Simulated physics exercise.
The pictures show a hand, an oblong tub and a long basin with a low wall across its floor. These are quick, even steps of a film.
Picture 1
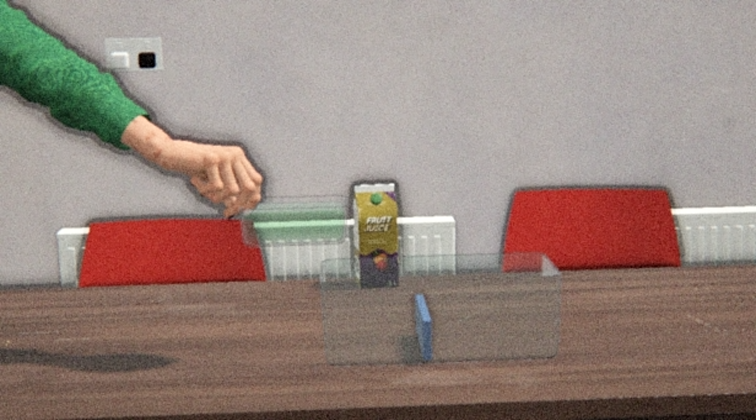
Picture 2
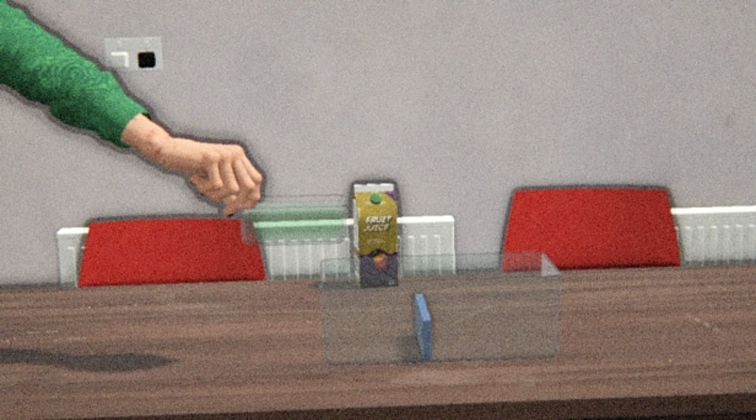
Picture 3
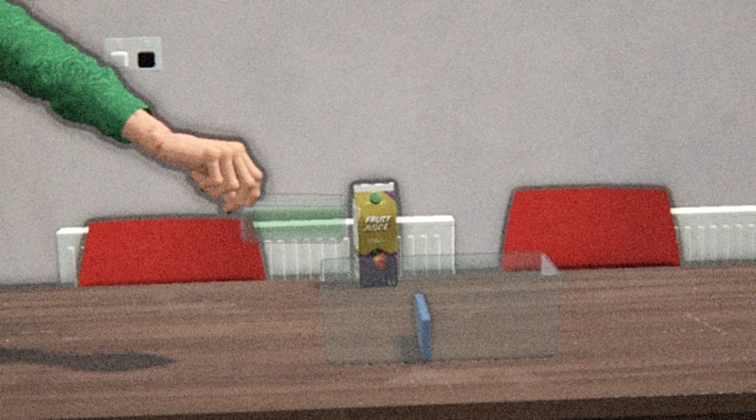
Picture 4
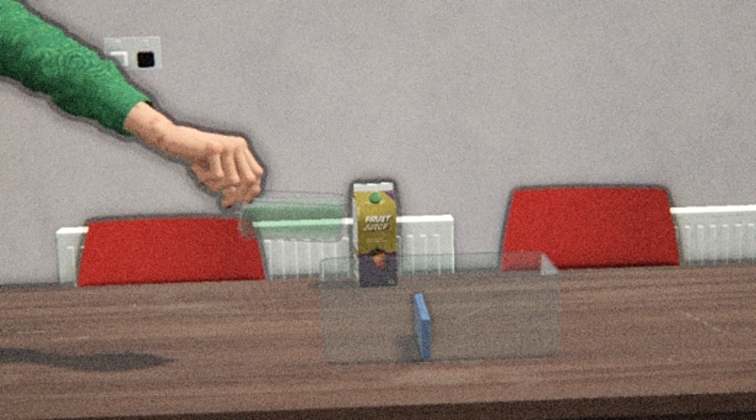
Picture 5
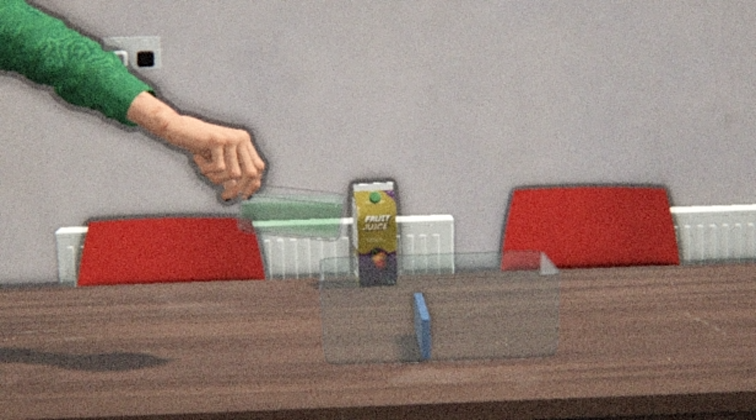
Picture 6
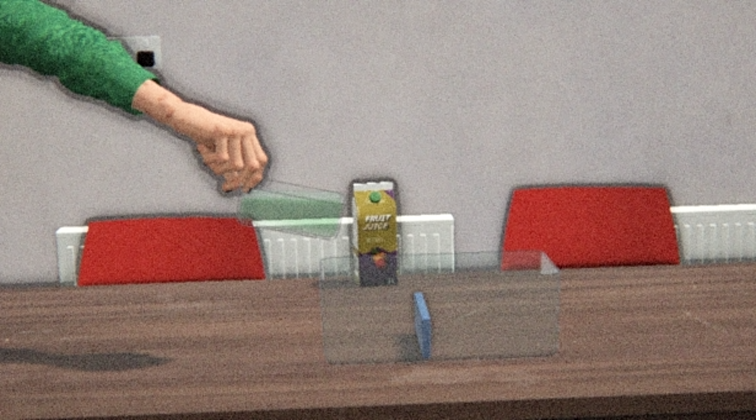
The video shows a hand in a green sleeve holding a clear tub of pale green liquid beside a juice carton, above a long transparent basin on a table, and slowly tilting the tub down toward the right.
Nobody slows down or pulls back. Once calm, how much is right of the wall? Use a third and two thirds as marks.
In the end from a third to two thirds is right of the wall.
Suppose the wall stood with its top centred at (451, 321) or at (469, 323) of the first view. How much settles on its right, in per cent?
Near 15 % and 15 %.
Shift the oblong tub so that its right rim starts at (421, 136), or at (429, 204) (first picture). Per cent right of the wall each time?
First some 85, then 95 per cent.
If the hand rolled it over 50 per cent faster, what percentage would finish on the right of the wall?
Roughly 65 in a hundred.
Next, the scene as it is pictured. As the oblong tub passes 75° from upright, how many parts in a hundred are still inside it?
Close to 30 per cent.
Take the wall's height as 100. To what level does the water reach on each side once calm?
Some 20 per cent left and 20 right.
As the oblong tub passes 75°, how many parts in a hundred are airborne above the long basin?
About 50 per cent.
A moment on, the oblong tub is tipped on its side and 30 per cent is still to pour, 18 is left of the wall and 0 right of it.
Next, the oblong tub is tipped right over and 2 per cent is still to pour, 32 is left of the wall and 61 right of it.
Then the oblong tub is tipped right over and 0 per cent is still to pour, 39 is left of the wall and 59 right of it.
Later the oblong tub is tipped right over and 0 per cent is still to pour, 39 is left of the wall and 59 right of it.
At rest 39 per cent lies left of the wall, 59 right of it and 2 outside.
